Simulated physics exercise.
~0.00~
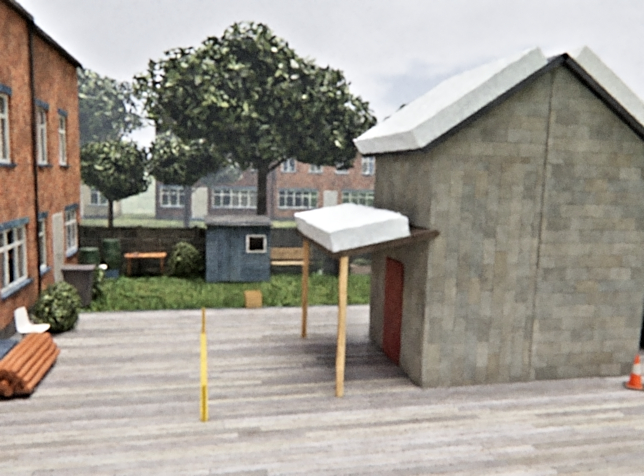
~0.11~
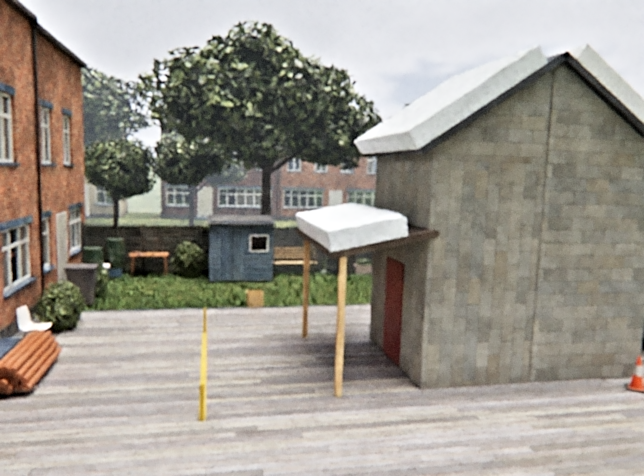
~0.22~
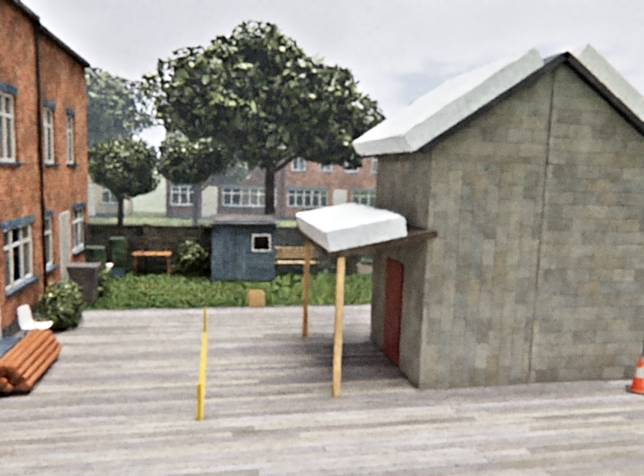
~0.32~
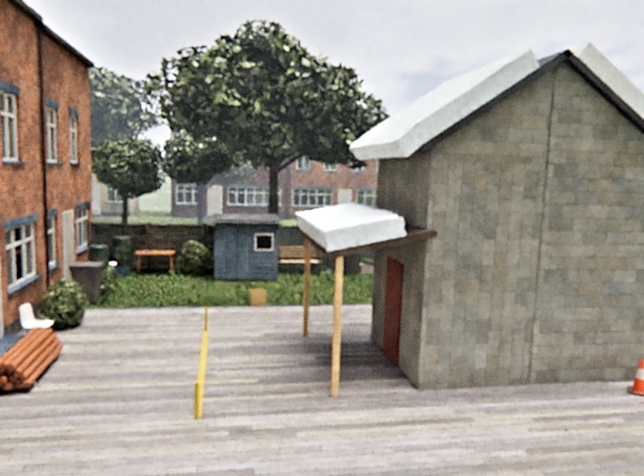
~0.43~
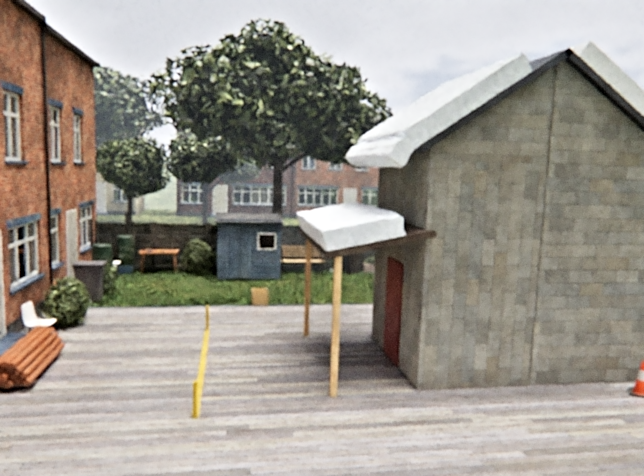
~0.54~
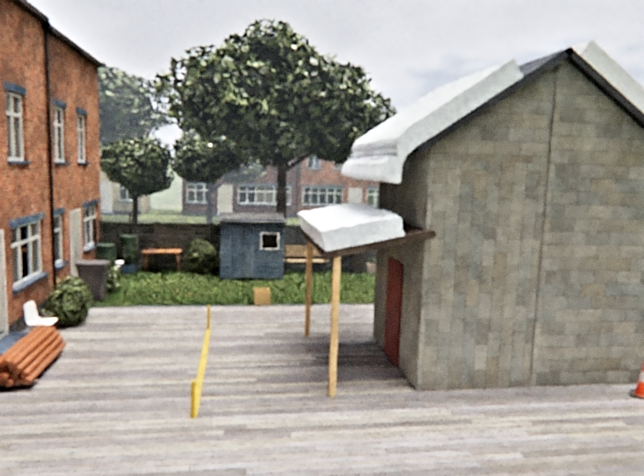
In a yard, thick snow slides slowly down the stone building's roof, its edge drooping.
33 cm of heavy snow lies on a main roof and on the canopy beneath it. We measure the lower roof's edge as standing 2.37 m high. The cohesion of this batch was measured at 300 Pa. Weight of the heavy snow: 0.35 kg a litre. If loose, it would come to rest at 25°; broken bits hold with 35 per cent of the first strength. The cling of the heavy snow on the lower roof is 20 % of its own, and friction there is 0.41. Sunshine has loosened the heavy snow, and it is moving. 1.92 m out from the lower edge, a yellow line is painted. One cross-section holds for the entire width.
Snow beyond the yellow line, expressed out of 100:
About 43 out of 100.
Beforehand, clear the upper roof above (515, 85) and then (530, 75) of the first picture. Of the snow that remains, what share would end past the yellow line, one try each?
35 %, then 40 %.
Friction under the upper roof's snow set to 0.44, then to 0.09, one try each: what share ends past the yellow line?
Roughly 35 per cent first, roughly 45 per cent second.
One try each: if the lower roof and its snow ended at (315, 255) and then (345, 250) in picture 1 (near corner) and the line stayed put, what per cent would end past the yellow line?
First 45 per cent, second 40 per cent.
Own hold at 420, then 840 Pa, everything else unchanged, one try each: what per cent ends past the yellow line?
Respectively, close to 40 % and close to 40 %.
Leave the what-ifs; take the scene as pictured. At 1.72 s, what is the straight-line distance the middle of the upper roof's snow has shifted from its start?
It has shifted some 4.8 m.
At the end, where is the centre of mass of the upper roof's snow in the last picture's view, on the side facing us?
I'd put it at around pixel (150, 369).
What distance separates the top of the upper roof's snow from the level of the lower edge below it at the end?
0.6 m, give or take.
By 1.08 s, none is below the lower edge and 0 % is past the line.
By 1.72 s, 64 % is below the lower edge and 3 % is past the line.
By 2.36 s, 70 % is below the lower edge and 43 % is past the line.
By 3.00 s, 70 % is below the lower edge and 43 % is past the line.
By 3.10 s, at the end, 70 % is below the lower edge and 43 % is past the line.
